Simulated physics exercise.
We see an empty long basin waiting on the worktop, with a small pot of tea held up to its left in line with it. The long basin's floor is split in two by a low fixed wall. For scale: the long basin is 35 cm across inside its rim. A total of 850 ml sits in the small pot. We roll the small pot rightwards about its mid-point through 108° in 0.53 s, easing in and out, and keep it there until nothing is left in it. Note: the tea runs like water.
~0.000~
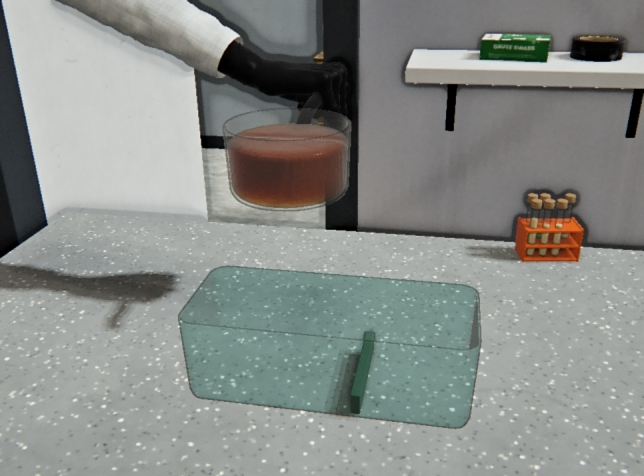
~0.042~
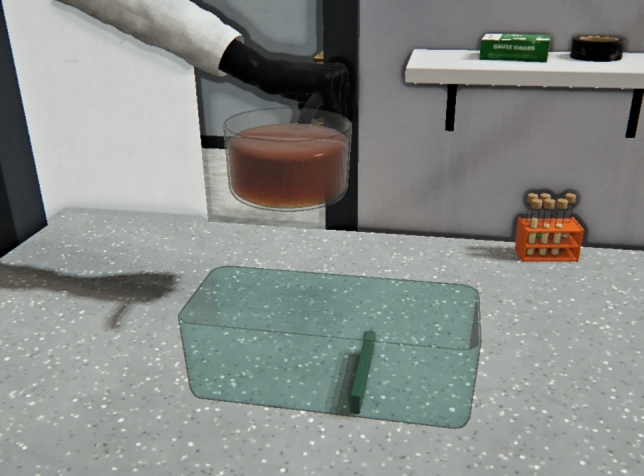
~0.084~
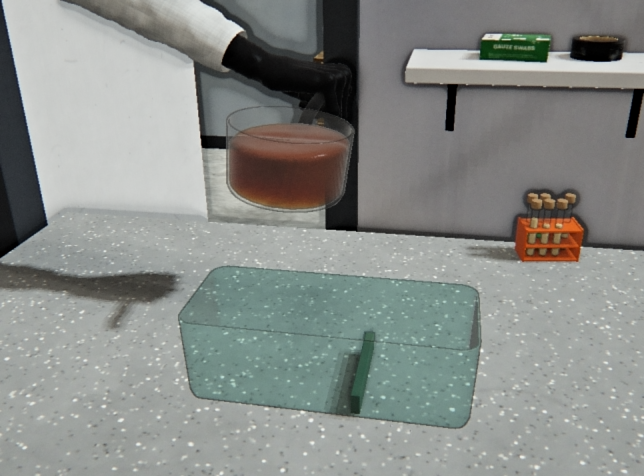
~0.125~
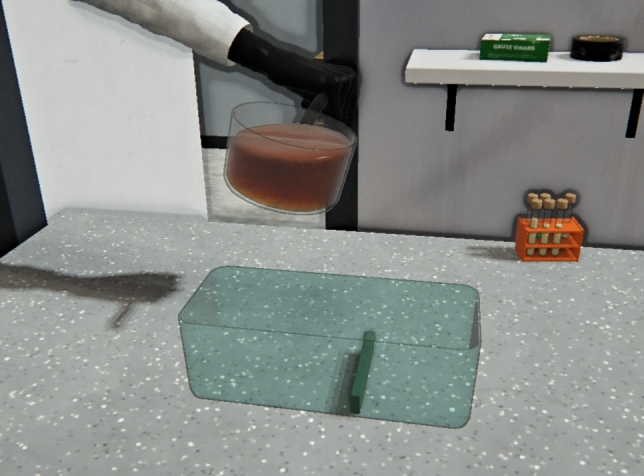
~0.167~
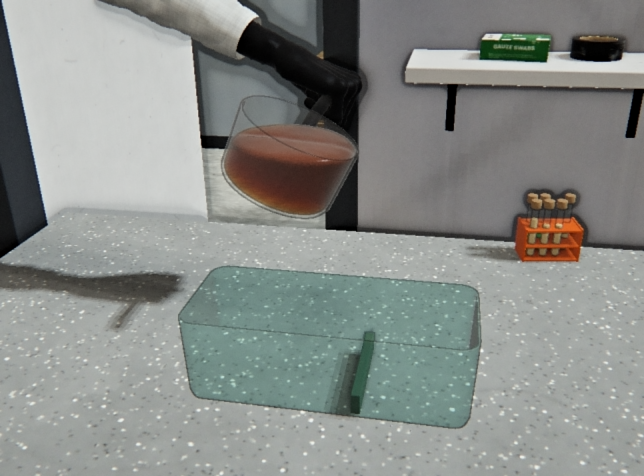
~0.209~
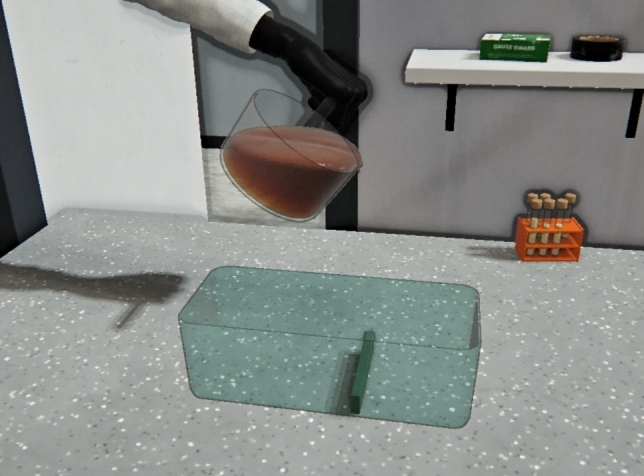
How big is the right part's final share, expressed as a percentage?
Some 56 per cent.
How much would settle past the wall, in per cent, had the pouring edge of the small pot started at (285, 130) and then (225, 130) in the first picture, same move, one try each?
25 per cent first, 25 per cent second.
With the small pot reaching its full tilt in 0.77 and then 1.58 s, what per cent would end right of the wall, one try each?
Respectively about 65 and 65 percent.
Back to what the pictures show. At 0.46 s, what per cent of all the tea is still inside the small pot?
Roughly 26 %.
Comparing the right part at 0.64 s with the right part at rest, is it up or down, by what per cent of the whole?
A loss, roughly 8.
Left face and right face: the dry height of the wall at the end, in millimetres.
Near 18 mm for the left and near 2 mm for the right.
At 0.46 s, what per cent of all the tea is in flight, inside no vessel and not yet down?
Some 56 per cent.
By 0.46 s the tilt is 103° and 27 per cent is still to pour, 0 is left of the wall and 17 right of it.
By 0.64 s the tilt is 108° and 5 per cent is still to pour, 13 is left of the wall and 65 right of it.
By 0.82 s the tilt is 108° and 0 per cent is still to pour, 24 is left of the wall and 66 right of it.
By 1.03 s the tilt is 108° and 0 per cent is still to pour, 32 is left of the wall and 64 right of it.
At rest 39 per cent lies left of the wall, 56 right of it and 4 outside.
